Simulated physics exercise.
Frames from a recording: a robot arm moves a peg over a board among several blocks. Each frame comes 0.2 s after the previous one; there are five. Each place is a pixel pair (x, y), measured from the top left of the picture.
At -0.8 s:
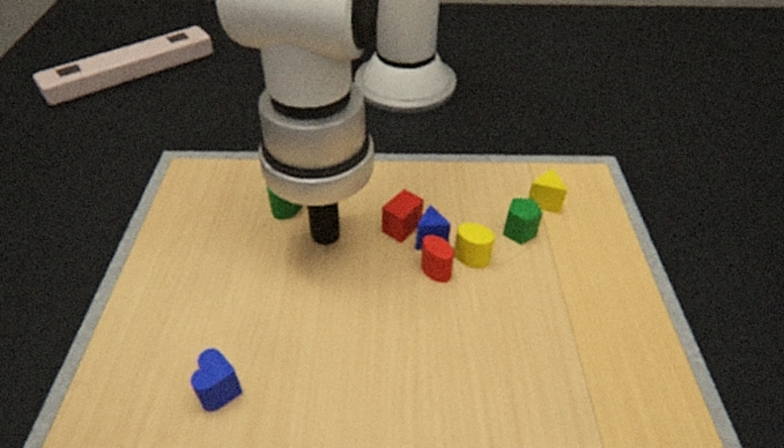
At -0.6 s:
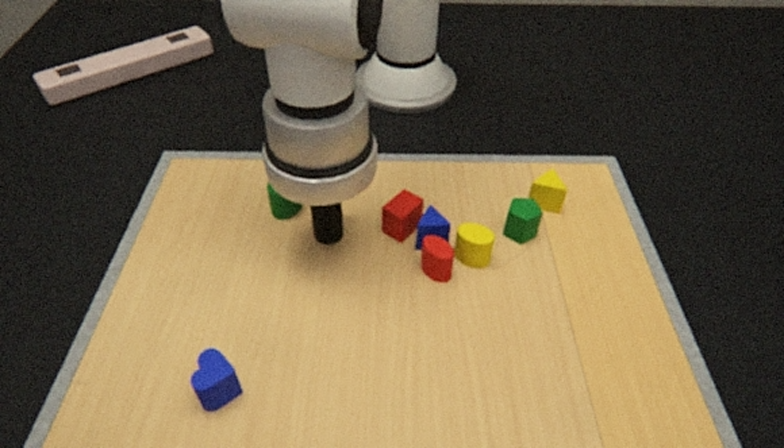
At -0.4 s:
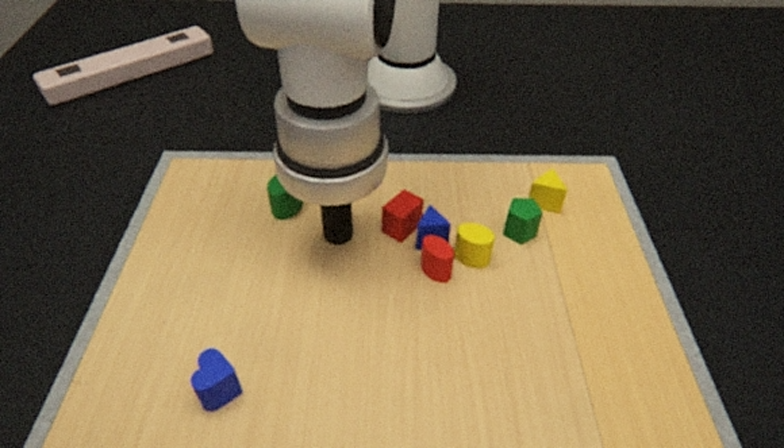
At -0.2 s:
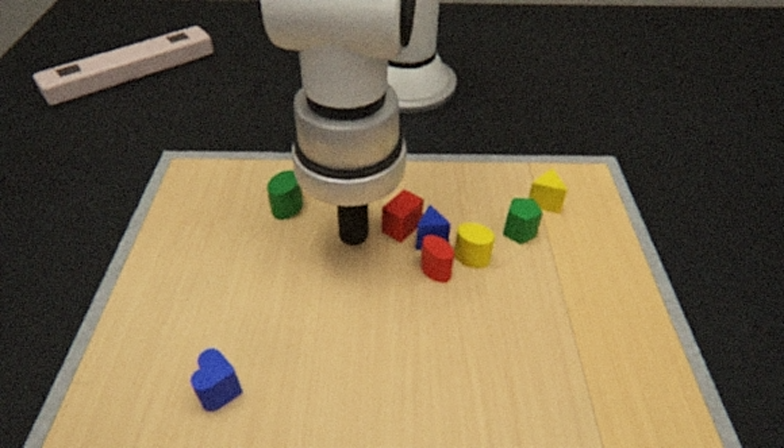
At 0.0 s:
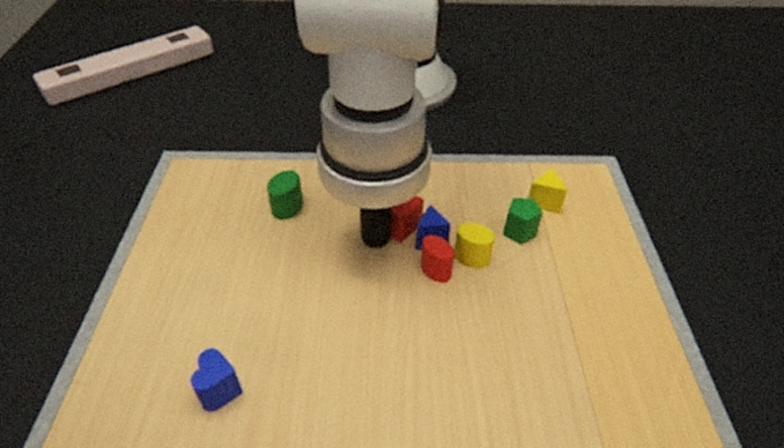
A white and grey robot arm with a black peg reaches over a light wooden board with grey edges on a dark surface, seen from the front and above. A green block sits at the upper left, red, blue, yellow and green blocks spread rightward, and a blue heart-shaped block lies lower left. The peg slides a short way right, partly covering the red block, while the blocks and camera stay still.
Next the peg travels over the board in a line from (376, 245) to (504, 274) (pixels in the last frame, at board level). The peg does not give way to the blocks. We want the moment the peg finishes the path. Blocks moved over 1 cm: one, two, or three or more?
It shifts three blocks or more.
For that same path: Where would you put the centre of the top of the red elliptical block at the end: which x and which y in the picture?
Its top middle: (473, 266).
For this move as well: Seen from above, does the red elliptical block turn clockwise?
Going by the path, yes.
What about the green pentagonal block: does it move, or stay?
Same place.
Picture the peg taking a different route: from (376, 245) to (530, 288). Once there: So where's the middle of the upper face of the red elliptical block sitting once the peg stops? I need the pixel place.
The middle of its upper face will lie at (480, 273).
On the path given first. One third of the way, peg at (418, 248); red rectangular block at (406, 202), turned 15° anticlockwise; blue triangular piece at (441, 216), turned 35° anticlockwise; red elliptical block at (444, 249).
Two thirds of the way, peg at (461, 258); red rectangular block at (406, 202), turned 15° anticlockwise; blue triangular piece at (450, 216), turned 85° anticlockwise; red elliptical block at (469, 264), turned 80° clockwise; yellow elliptical block at (494, 232).
At the end, peg at (506, 267); red rectangular block at (406, 202), turned 15° anticlockwise; blue triangular piece at (450, 216), turned 85° anticlockwise; red elliptical block at (473, 266), turned 105° clockwise; yellow elliptical block at (519, 229), turned 40° anticlockwise; green pentagonal block not moved.
